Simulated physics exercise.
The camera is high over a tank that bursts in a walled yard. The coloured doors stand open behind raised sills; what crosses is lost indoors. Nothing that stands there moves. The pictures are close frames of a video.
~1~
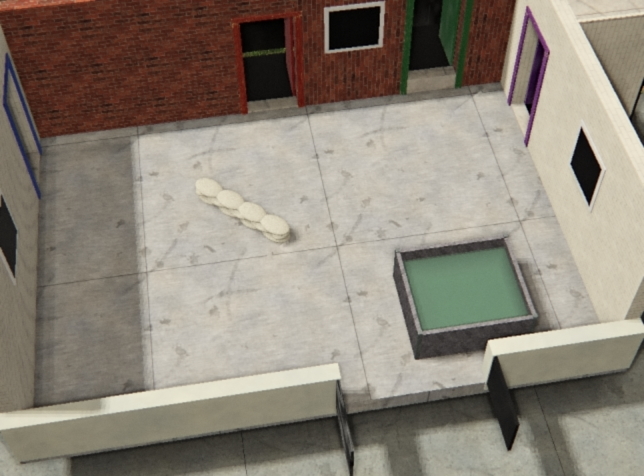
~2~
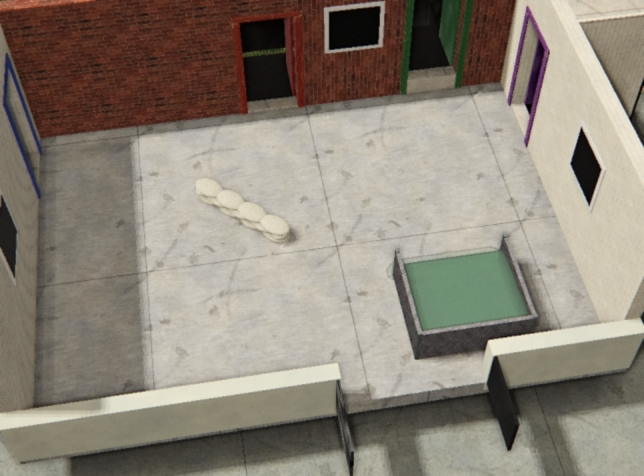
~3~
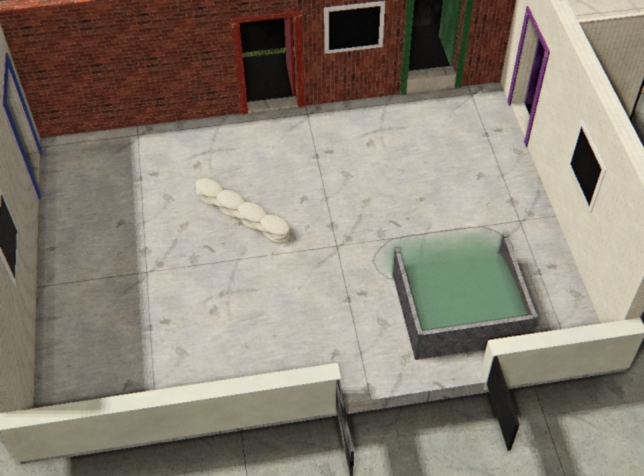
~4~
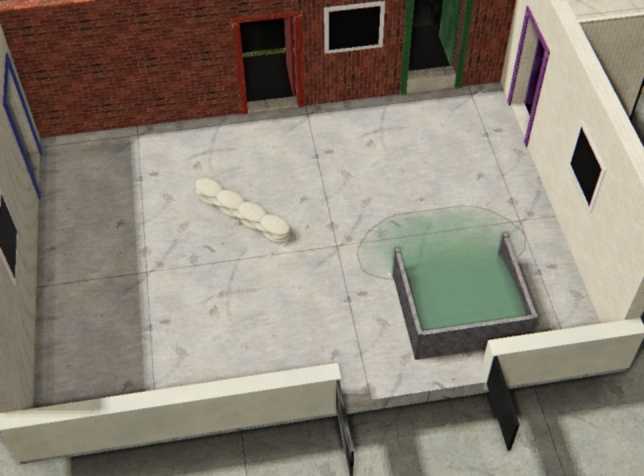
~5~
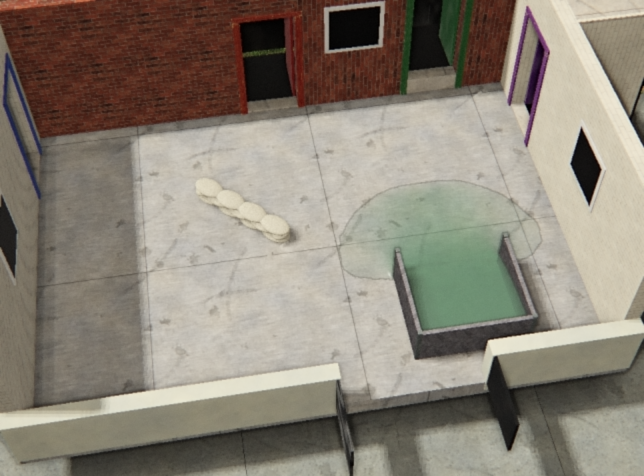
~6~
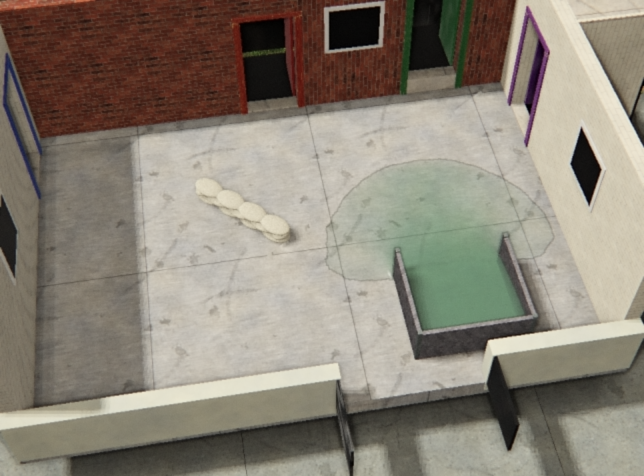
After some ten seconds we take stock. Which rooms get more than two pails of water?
The red door floods; the blue door holds within the limit; the green door holds within the limit; the purple door floods.
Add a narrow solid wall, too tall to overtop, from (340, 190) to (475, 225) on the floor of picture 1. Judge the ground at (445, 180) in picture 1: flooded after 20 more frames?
Verdict: Not flooded.
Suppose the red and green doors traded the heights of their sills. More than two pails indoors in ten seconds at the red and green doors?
Then: Red lets less in, green passes that mark.
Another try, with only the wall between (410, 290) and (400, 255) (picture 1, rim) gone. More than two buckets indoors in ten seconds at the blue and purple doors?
In short: Blue door stays under; purple door stays under.
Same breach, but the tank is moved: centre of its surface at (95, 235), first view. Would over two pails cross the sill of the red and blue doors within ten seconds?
Then: Red takes less, blue goes over.
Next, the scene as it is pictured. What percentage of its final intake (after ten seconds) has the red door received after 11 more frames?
About 0 per cent.
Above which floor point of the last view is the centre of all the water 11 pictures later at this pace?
Roughly at (426, 194).
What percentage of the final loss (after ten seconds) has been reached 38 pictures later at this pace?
Roughly 95 per cent.
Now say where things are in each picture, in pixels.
The water tank at (464, 286) is whole and still, in the first frame.
The front is at a hidden place, out from the gap on the water tank's far side, in the second frame.
The front is at a hidden place, out from the gap on the water tank's far side, in the third frame.
The front is at (492, 216), out from the gap on the water tank's far side, in the fourth frame.
The front is at (463, 185), out from the gap on the water tank's far side, in the fifth frame.
Water pours out on the water tank's far side and has run to (441, 163), in the sixth frame.
A moment on, water covers 30 % of the floor; the red door not reached, the blue door not reached, the green door wet at the sill, nothing in, the purple door not reached.
Next, water covers 35 % of the floor; the red door wet at the sill, nothing in, the blue door not reached, the green door wet at the sill, nothing in, the purple door under two buckets in.
Then, water covers 40 % of the floor; the red door over two buckets in, the blue door not reached, the green door wet at the sill, nothing in, the purple door over two buckets in.
Later, water covers 50 % of the floor; the red door over two buckets in, the blue door wet at the sill, nothing in, the green door wet at the sill, nothing in, the purple door over two buckets in.
In the end, water covers 75 % of the floor; the red door over two buckets in, the blue door wet at the sill, nothing in, the green door wet at the sill, nothing in, the purple door over two buckets in.
